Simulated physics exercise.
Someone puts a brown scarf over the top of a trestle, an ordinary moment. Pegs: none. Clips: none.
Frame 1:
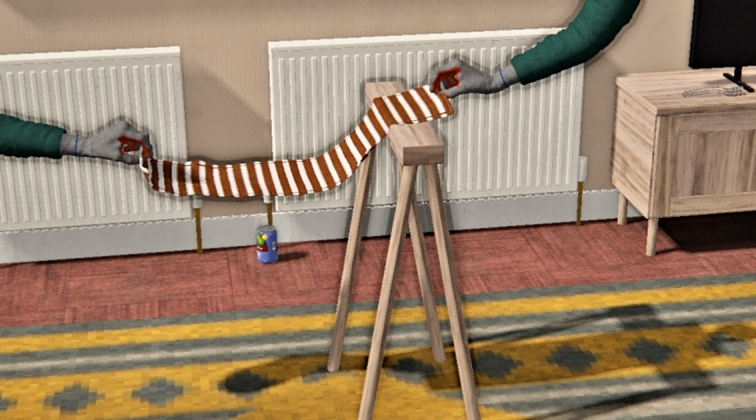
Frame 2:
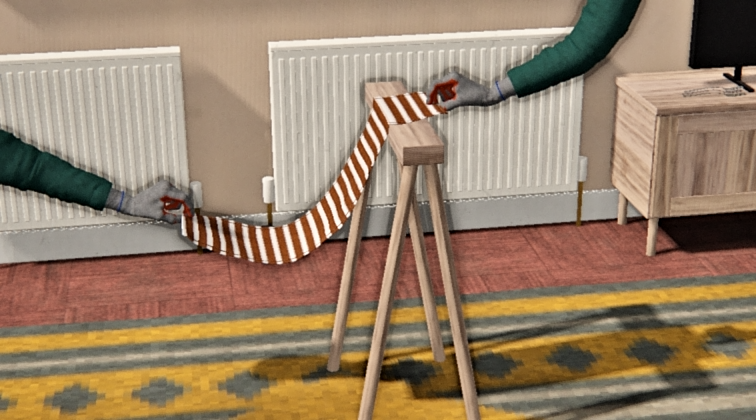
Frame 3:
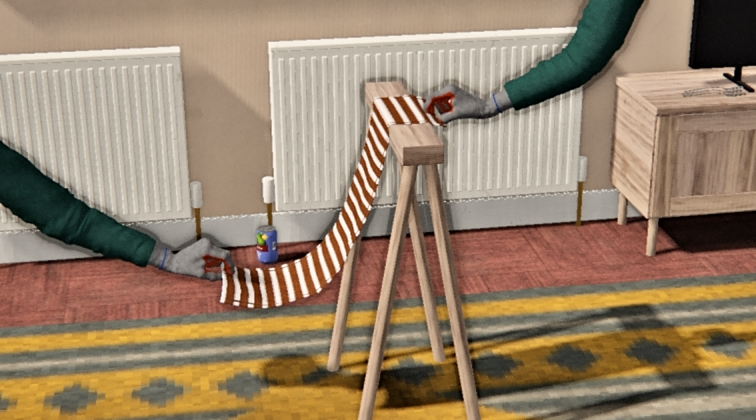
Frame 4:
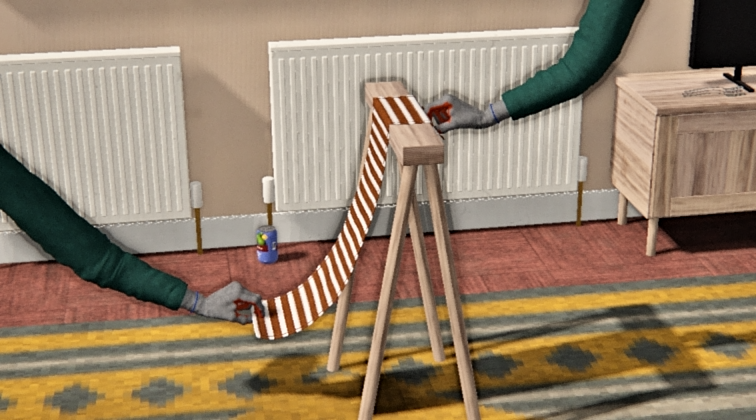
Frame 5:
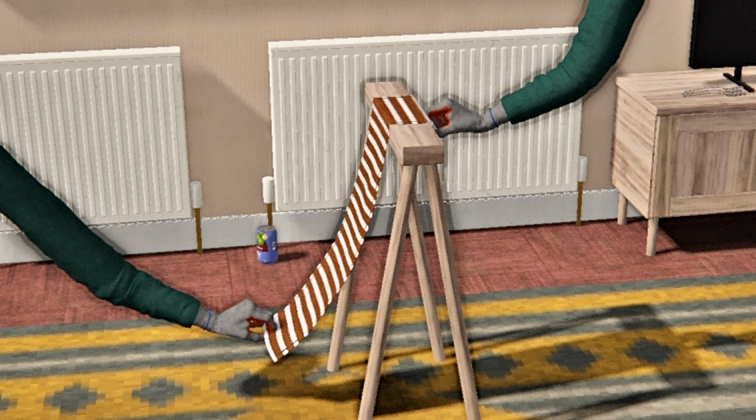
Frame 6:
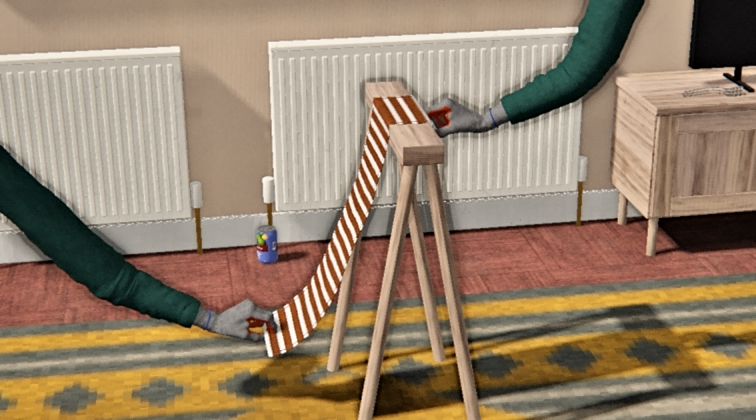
At the start, two gloved hands in green sleeves hold a brown-and-white striped scarf by its ends, its right part across the top of a wooden trestle. The left hand lowers its end down and to the right while the right hand shifts slightly, until most of the scarf hangs on the left, almost still.
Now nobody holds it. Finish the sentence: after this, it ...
After this, it comes off on the left.
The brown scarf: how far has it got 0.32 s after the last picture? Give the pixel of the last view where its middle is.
By that point you'd find its middle at (348, 291).
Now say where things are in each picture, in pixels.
Left end (148, 175); right end (449, 116); top of the trestle (424, 150), in the first picture.
Left end (188, 237); right end (442, 113), in the second picture.
Left end (227, 303); right end (441, 125); top of the trestle (424, 150), in the third picture.
Left end (263, 338); right end (440, 136), in the fourth picture.
Left end (280, 359); right end (437, 142), in the fifth picture.
Left end (275, 356); right end (437, 142); far more of it on the left, in the sixth picture.
Then, 0.32 s after the last picture, scarf clear of the top and falling near (348, 291).
Then, 0.60 s after the last picture, scarf in a heap on the floor near (347, 408).
At rest, scarf in a heap on the floor near (346, 410). The brown scarf falls on the left side.
